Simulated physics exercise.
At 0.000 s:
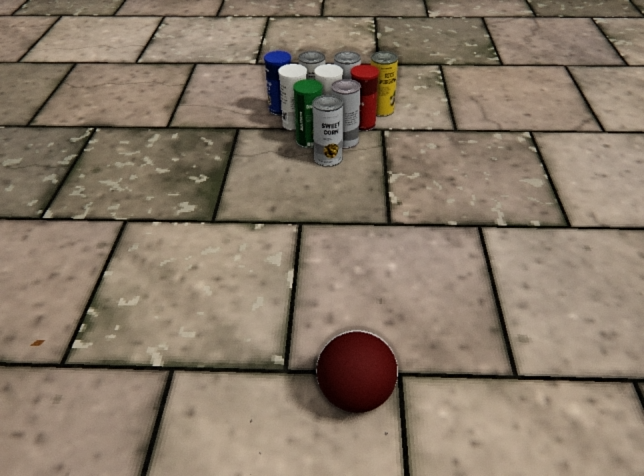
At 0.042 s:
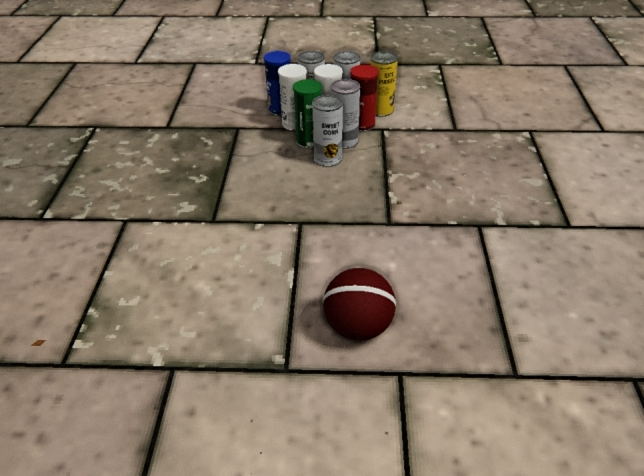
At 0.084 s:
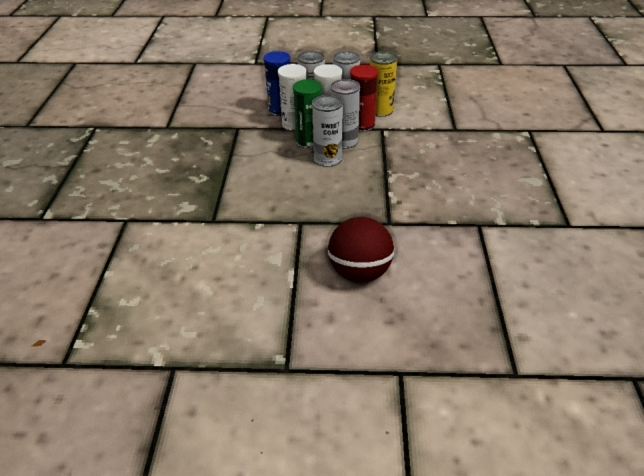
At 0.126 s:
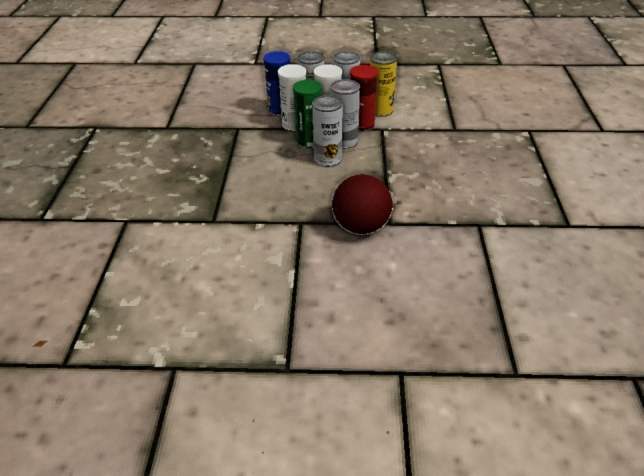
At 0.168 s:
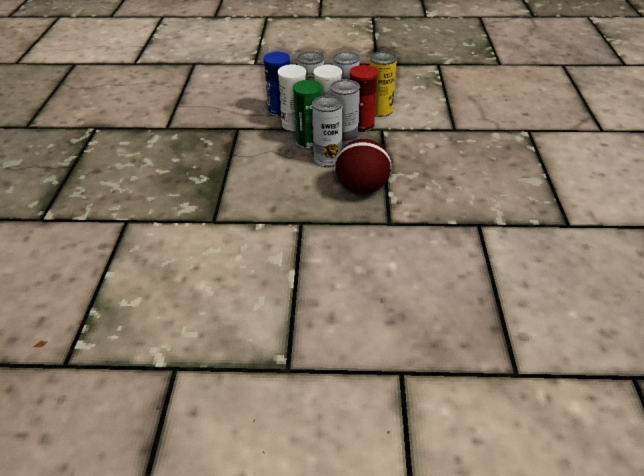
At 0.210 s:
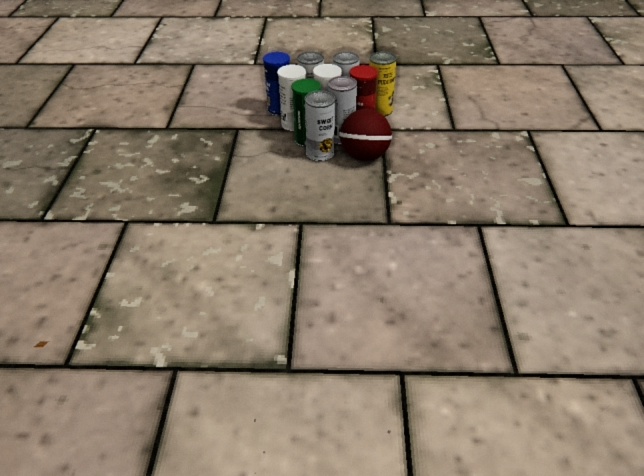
We see a dark red ball with a white stripe roll away across stone paving toward a wedge of upright colored canisters, then reach the front right of the group, where the foremost canister shifts slightly to the left.
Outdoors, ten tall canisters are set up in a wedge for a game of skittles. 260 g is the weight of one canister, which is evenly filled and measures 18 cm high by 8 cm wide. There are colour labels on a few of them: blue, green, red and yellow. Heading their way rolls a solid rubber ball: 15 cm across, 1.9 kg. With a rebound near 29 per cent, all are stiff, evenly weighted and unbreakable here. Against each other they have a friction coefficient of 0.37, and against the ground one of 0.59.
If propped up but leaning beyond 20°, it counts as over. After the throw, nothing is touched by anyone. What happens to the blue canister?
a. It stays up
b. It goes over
It stays up (a).
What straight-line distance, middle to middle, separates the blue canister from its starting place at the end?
It ends some 0 cm from where it began.
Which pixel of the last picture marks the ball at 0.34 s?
It should be near pixel (396, 86).
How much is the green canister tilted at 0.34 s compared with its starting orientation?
5°.
By 0.34 s, ball still moving; 1 of the 10 canisters over; blue canister unmoved; red canister tilted 45°.
By 0.74 s, ball still moving; 7 of the 10 canisters over; blue canister unmoved; yellow canister lying flat.
When it is over (1.3 s), ball rolling away; 7 of the 10 canisters over; blue canister unmoved; red canister lying flat; yellow canister lying flat. In pixels of the last frame, middles, blue canister near (278, 83), red canister near (307, 62).
